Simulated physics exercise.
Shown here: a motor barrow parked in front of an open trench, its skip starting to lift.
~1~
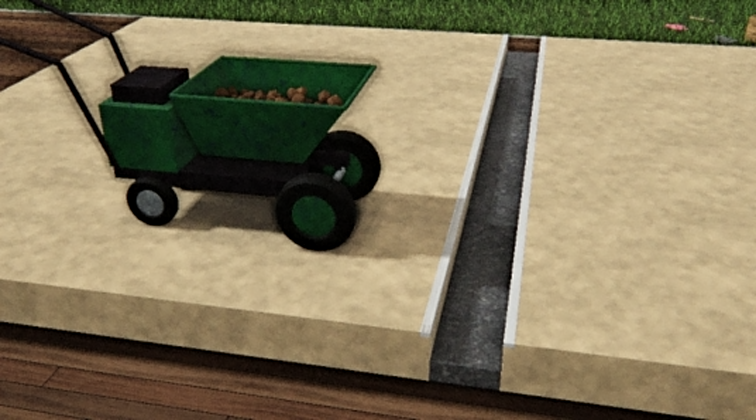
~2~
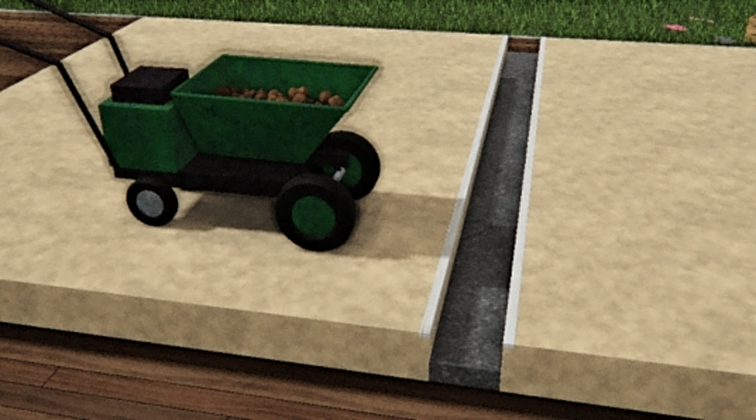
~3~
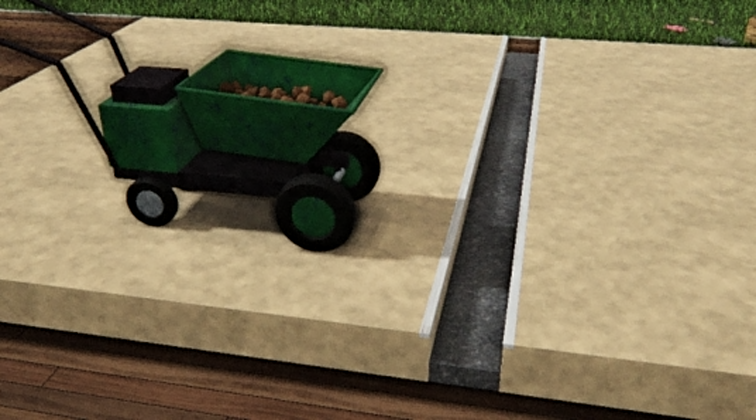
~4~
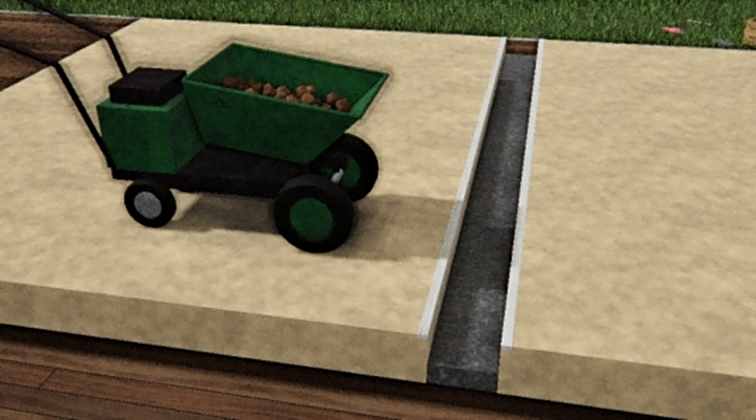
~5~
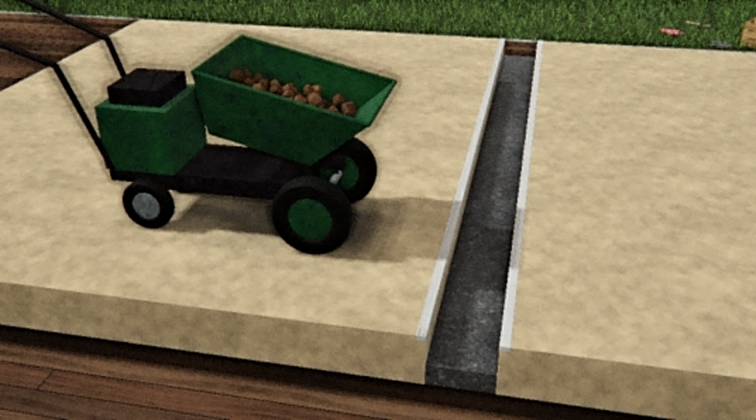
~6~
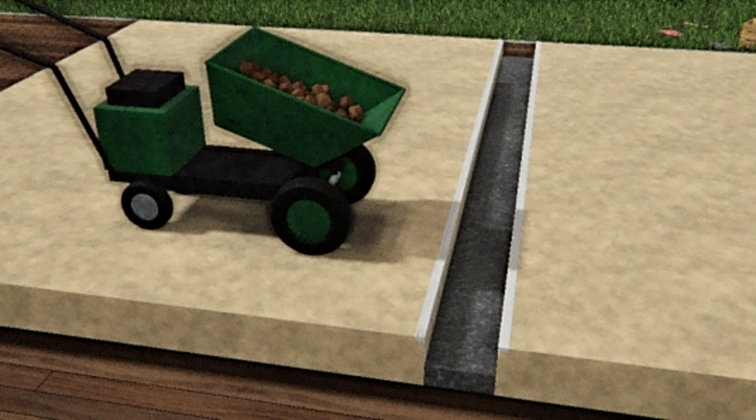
A green motor barrow with black handles stands at the left on a pale tan slab, seen from slightly above and to the side, with dark boards in front and grass behind. Brown clods sit in its skip, and a narrow dark trench with white edges runs to its right. The skip starts level, then its back rises steadily and its front lip tilts down rightward, while the wheels stay nearly still.
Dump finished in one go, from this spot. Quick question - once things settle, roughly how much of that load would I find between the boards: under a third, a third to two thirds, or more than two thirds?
You would find more than two thirds there.
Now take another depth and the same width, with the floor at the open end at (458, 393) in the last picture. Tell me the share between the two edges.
The share would be around 100 in a hundred.
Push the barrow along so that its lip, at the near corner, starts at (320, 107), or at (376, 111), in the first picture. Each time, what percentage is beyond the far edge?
Roughly 0 per cent at the first spot and 10 per cent at the second.
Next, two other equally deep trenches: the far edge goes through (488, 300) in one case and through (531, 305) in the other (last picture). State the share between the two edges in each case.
Around 80 percent first, around 100 percent second.
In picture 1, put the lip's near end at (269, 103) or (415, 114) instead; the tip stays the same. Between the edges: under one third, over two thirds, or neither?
First: Under a third; second: Below one third.
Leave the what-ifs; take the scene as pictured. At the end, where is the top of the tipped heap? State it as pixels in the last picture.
Approximate top: (456, 230).
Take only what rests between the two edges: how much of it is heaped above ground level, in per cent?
Estimate: Near 5 per cent.
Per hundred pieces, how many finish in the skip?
I'd say close to 0 percent.
Soon after the last picture, skip tipped steeply; all in the skip.
A little later, skip tipped right over; about two thirds in the skip; a stray few short of the trench; about a quarter in or heaped over the trench; a stray few falling.
Later still, skip tipped right over; a small part in the skip; a small part short of the trench; most in or heaped over the trench; a stray few beyond it.
At rest, skip tipped right over; a stray few in the skip; a small part short of the trench; nearly all in or heaped over the trench; a stray few beyond it.
